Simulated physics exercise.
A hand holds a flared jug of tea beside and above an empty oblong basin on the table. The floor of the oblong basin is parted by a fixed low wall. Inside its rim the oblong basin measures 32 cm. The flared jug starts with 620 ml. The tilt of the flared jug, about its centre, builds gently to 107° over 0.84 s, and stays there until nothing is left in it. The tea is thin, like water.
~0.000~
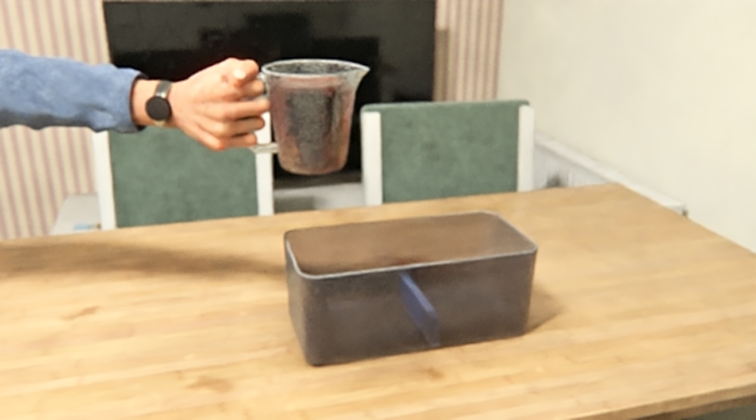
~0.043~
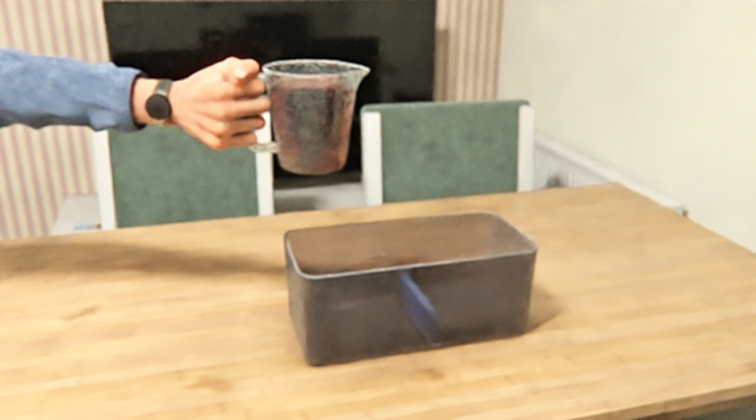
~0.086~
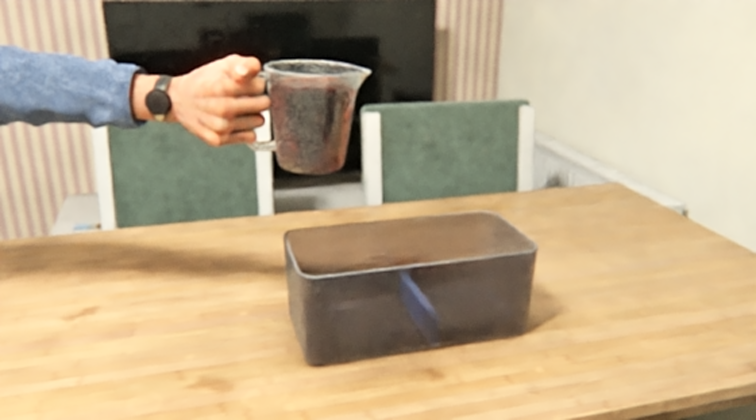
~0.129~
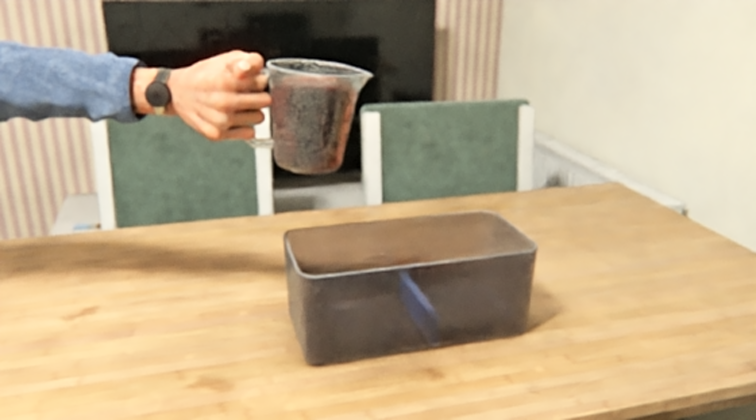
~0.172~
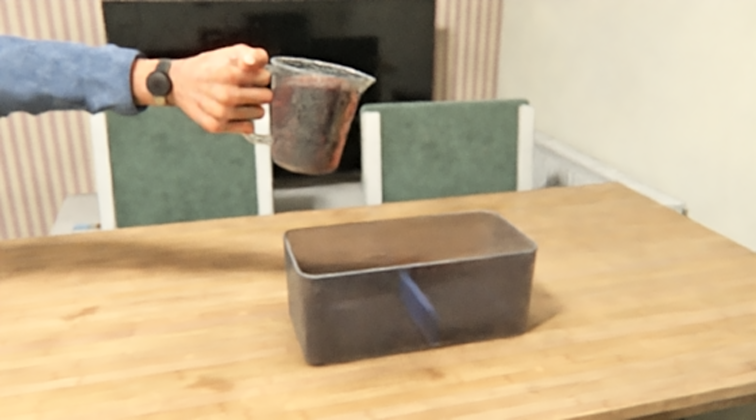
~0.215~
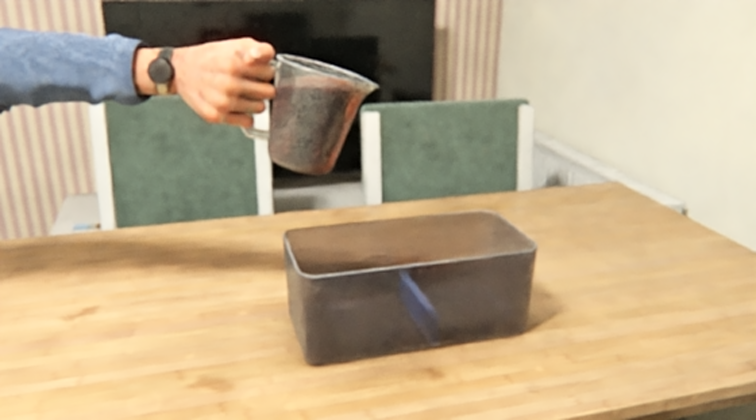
At first, a hand wearing a dark watch holds a flared jug of dark liquid almost upright, above an empty oblong basin on a wooden table. Then the hand gradually tilts the jug, its spout dipping toward the right, while the basin stays still and empty beneath it.
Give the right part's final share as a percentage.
Roughly 50 per cent is past the wall.
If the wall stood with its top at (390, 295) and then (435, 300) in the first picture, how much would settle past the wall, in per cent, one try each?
First 95, then 20 per cent.
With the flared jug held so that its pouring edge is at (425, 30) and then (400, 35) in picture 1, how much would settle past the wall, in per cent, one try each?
In turn about 75 and 90 per cent.
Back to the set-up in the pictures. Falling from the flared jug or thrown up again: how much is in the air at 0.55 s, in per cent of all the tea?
Near 26 in a hundred.
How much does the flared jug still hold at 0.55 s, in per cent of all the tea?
Some 66 per cent.
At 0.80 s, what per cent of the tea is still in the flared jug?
Near 14 in a hundred.
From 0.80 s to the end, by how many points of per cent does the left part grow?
Near 26 in a hundred.
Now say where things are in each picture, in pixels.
Tilt 0°; pouring edge (368, 68); surface from (268, 84) to (353, 81); the oblong basin's rim runs from (291, 254) to (516, 230); the wall's top is at (419, 295), in the first picture.
Tilt 1°; pouring edge (369, 68); surface from (268, 84) to (353, 81), in the second picture.
Tilt 3°; pouring edge (370, 70); surface from (269, 83) to (354, 82), in the third picture.
Tilt 6°; pouring edge (372, 74); surface from (271, 82) to (356, 83), in the fourth picture.
Tilt 11°; pouring edge (375, 78); surface from (275, 83) to (359, 84), in the fifth picture.
Tilt 16°; pouring edge (378, 85); surface from (277, 84) to (365, 85), in the sixth picture.
By 0.55 s the tilt is 79° and 67 per cent is still to pour, 0 is left of the wall and 6 right of it.
By 0.80 s the tilt is 106° and 13 per cent is still to pour, 23 is left of the wall and 42 right of it.
By 1.06 s the tilt is 107° and 0 per cent is still to pour, 48 is left of the wall and 49 right of it.
By 1.34 s the tilt is 107° and 0 per cent is still to pour, 49 is left of the wall and 50 right of it.
At rest 49 per cent lies left of the wall, 50 right of it and 1 outside.
